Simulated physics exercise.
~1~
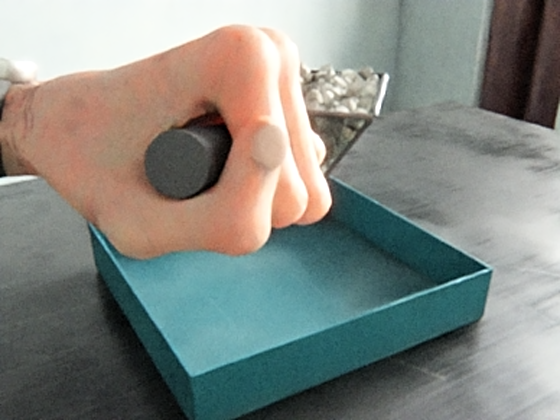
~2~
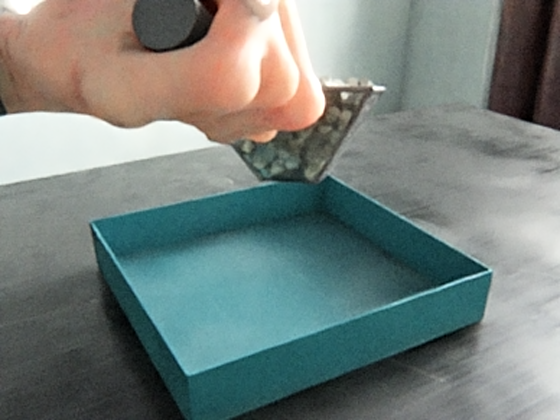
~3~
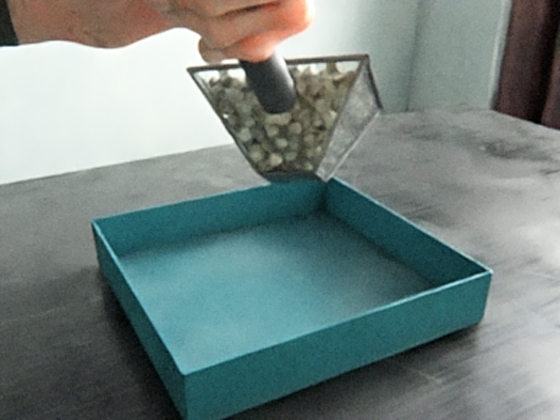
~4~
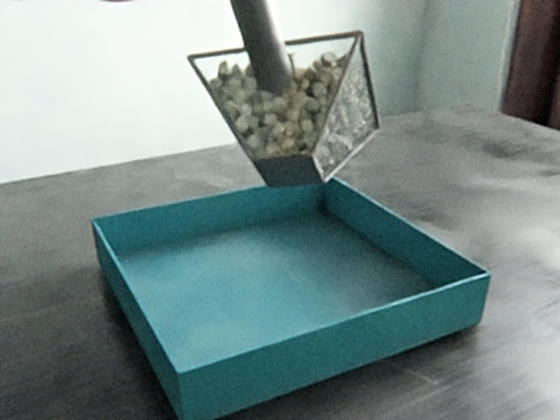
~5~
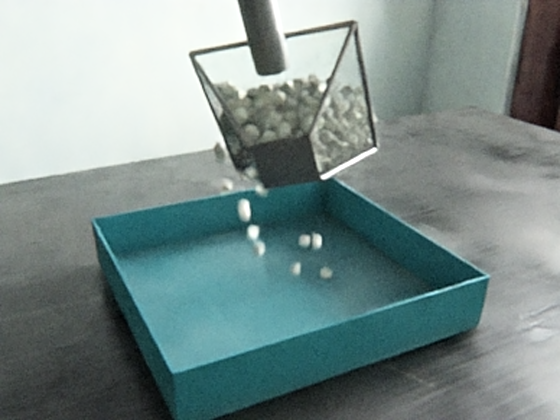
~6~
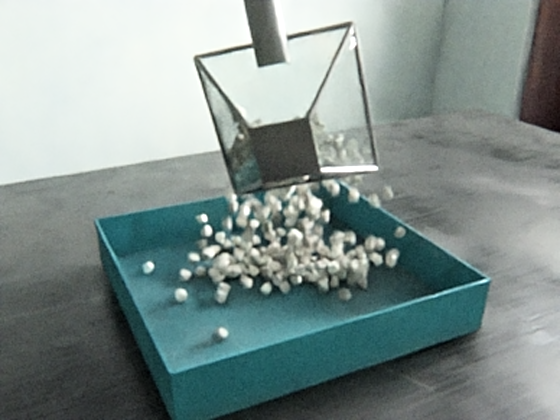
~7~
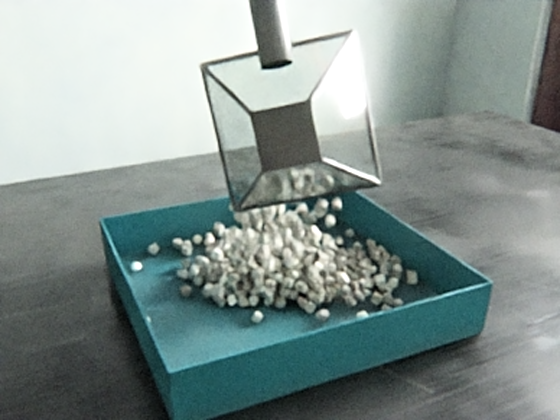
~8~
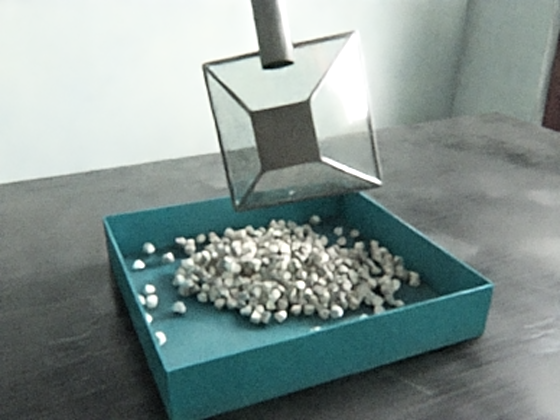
A square teal tray with low sides sits on a dark wooden table, seen from slightly above, with a pale wall behind and a dark reddish-brown strip at the upper right. A hand gripping a dark grey handle holds a clear-sided, dark-edged scoop filled with pale, pebble-like bits above the tray's far side. The hand passes out of view at the top as the scoop tips steadily forward. A few bits drop first, then a thick stream pours out and piles up in the tray. At the end the tipped scoop hangs empty over a broad whitish heap, with a few strays to the left.
